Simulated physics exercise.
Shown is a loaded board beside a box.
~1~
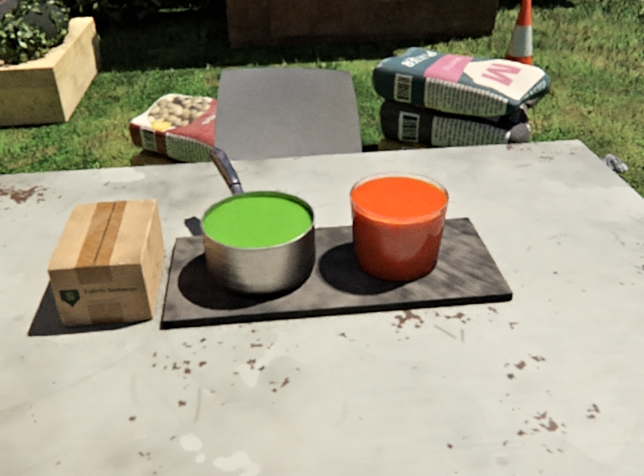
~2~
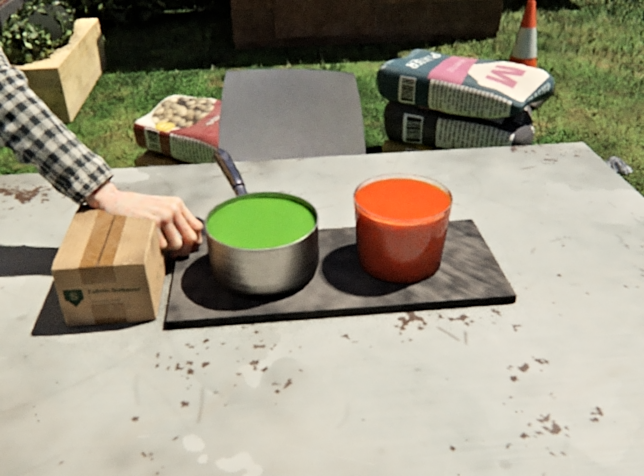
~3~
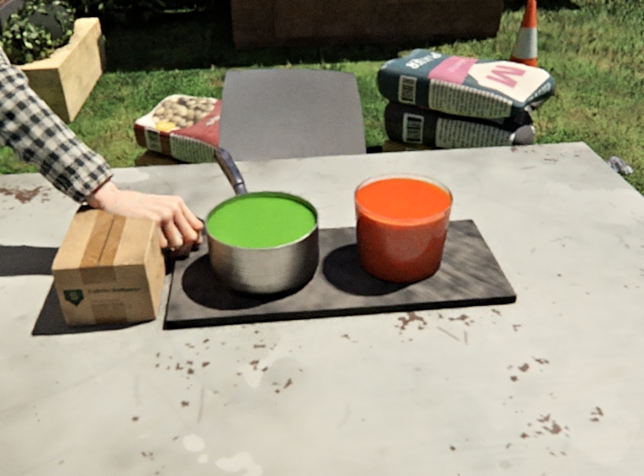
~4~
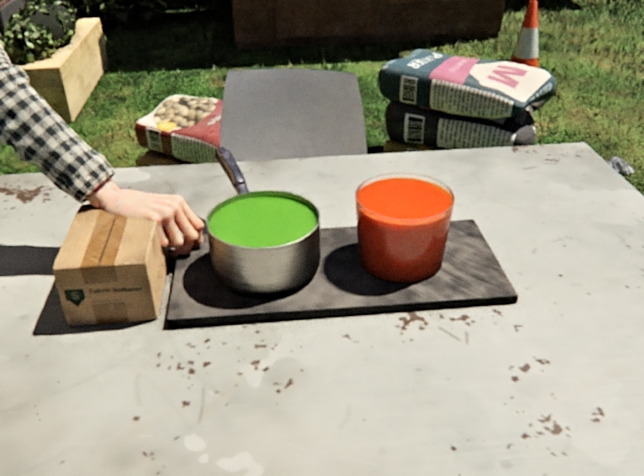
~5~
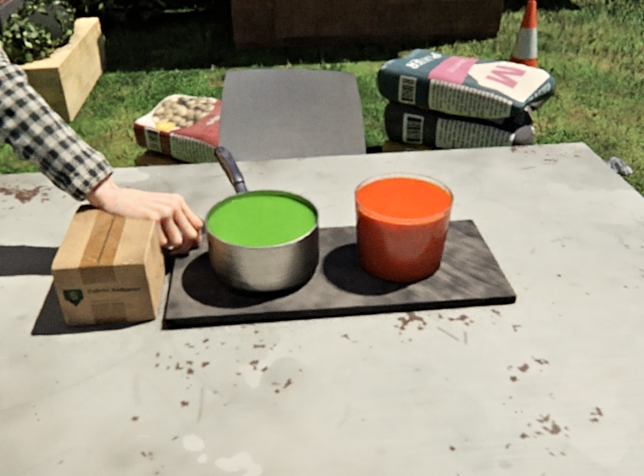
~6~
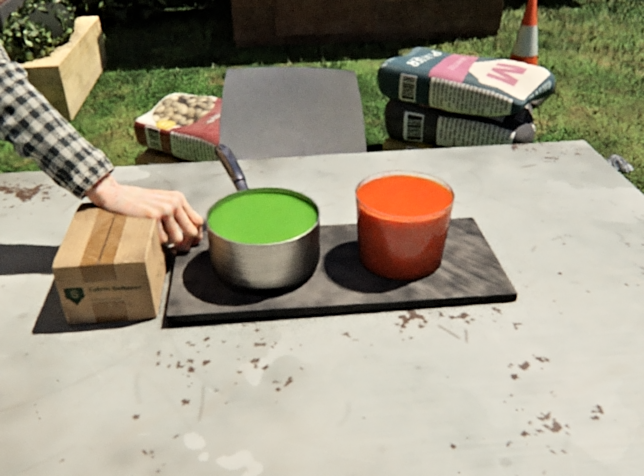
A hand in a black-and-white checked sleeve comes in from the left and takes the near-left end of a dark board on a pale, rust-marked outdoor table, seen from slightly above. A steel saucepan of green liquid sits left of a clear tub of orange-red liquid, beside a cardboard box, with a chair, sacks and grass behind. After a slight early view shift, the board's end rises barely.
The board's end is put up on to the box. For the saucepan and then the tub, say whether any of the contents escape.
On the left the saucepan - some escapes, on the right the tub - some escapes.
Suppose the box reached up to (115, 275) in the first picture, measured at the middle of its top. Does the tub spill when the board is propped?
Stays clean.
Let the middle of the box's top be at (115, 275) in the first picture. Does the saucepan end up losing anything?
With that height it makes it through.
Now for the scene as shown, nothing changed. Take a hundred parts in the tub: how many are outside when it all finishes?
By my reckoning, 8 %.
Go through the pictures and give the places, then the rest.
In the first picture, the board lies flat; saucepan (260, 243) nearly full; tub (397, 226) nearly full; box (101, 296).
The second picture shows a hand takes the end of the board; saucepan nearly full, surface at (262, 224); tub nearly full, surface at (402, 201).
The third picture shows slope near 0°; saucepan (264, 243) nearly full; tub (401, 227) nearly full.
The fourth picture shows the board slopes by about 0°; saucepan nearly full, surface at (263, 222); tub nearly full, surface at (404, 200); box (106, 296).
In the fifth picture, the end is rising; saucepan (264, 241) nearly full; tub (401, 227) nearly full.
In the sixth picture, the end has come up a little; saucepan nearly full, surface at (263, 219); tub nearly full, surface at (404, 198); box (105, 295).
Next, the board slopes by about 7°; saucepan, its rim is dry; tub, its rim is dry.
After that, the board slopes by about 14°; saucepan, it has slopped over; tub, it has slopped over.
Finally, the board slopes by about 13°, resting on the box; saucepan, it has slopped over; tub, it has slopped over.
